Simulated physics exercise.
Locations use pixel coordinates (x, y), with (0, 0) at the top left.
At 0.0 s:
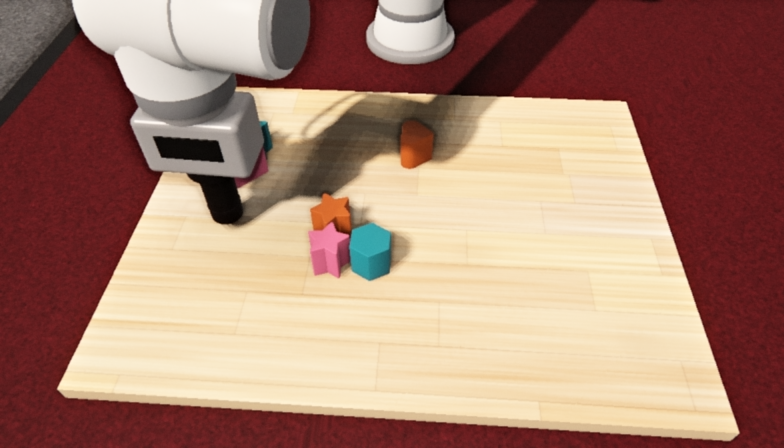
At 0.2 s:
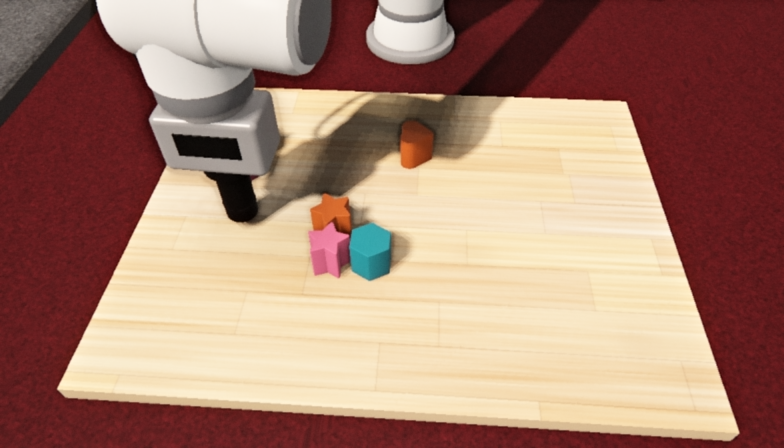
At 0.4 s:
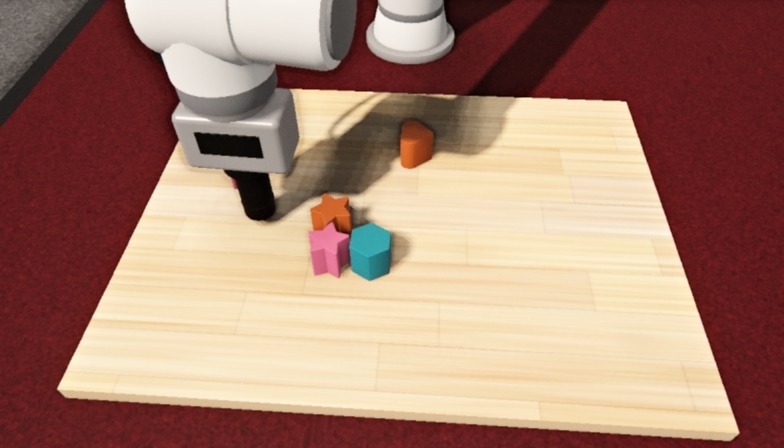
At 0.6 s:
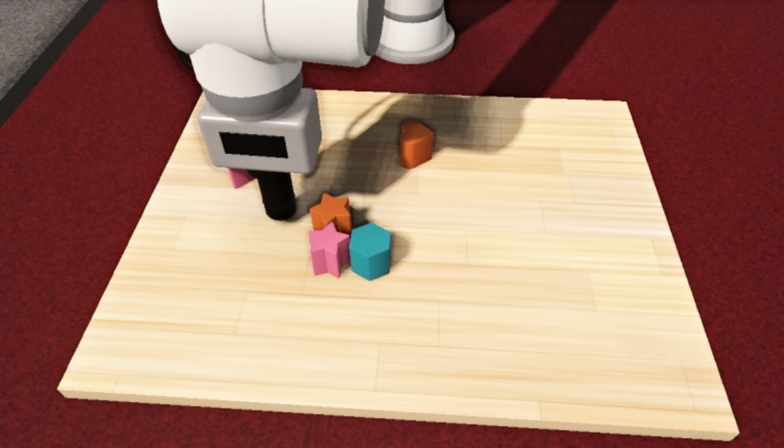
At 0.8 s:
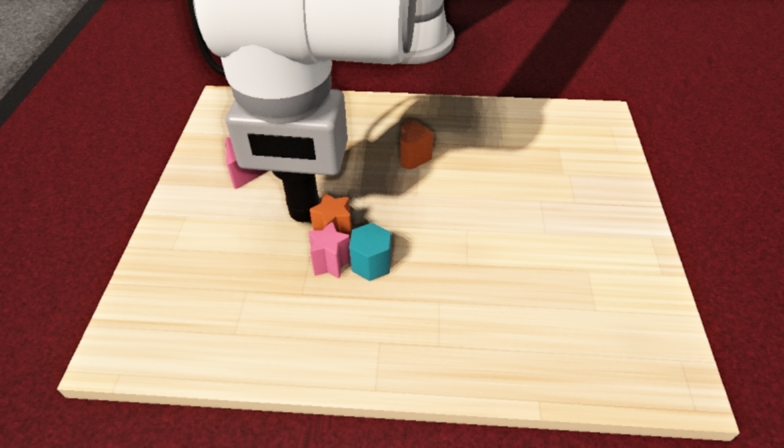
The clip opens on a robot arm holding a black bar near the left side of a wooden board, with orange and pink star-shaped blocks clustered beside a turquoise hexagonal one. The arm slides the bar steadily right, uncovering a pink block behind it and drawing close beside the unmoving orange star.
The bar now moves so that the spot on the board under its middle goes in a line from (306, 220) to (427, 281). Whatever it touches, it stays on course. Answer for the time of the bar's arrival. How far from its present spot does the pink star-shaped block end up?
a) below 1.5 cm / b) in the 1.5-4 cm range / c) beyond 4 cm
a - below 1.5 cm.
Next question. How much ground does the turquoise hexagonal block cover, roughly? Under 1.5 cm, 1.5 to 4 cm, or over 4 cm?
It falls in the over 4 cm band.
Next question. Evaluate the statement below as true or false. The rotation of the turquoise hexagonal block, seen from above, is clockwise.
The claim holds.
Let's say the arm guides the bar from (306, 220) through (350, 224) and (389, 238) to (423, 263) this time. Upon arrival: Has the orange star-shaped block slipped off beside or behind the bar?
I expect not.
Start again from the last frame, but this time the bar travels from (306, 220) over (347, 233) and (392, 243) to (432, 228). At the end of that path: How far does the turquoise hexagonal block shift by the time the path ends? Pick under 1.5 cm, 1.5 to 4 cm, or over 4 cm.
It is going to finish beyond 4 cm from where it is now.
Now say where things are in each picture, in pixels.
The first frame shows bar's lower end at (228, 214); pink star-shaped block at (327, 238); orange star-shaped block at (332, 207); turquoise hexagonal block at (370, 239).
The second frame shows bar at (243, 212); blocks still.
The third frame shows bar at (261, 211); blocks still.
The fourth frame shows bar at (281, 210); blocks still.
The fifth frame shows bar at (305, 212); pink star-shaped block at (327, 238); orange star-shaped block at (332, 207); turquoise hexagonal block at (370, 239).
The first path, step by step. One third of the way, bar at (344, 231); pink star-shaped block at (333, 243), turned 50° clockwise; orange star-shaped block at (371, 224); turquoise hexagonal block at (387, 250), turned 15° clockwise.
Two thirds of the way, bar at (384, 251); pink star-shaped block at (333, 244), turned 55° clockwise; orange star-shaped block at (416, 241), turned 15° anticlockwise; turquoise hexagonal block at (422, 276), turned 70° clockwise.
At the end, bar at (427, 272); pink star-shaped block at (333, 244), turned 55° clockwise; orange star-shaped block at (461, 250), turned 40° anticlockwise; turquoise hexagonal block at (431, 288), turned 90° clockwise.
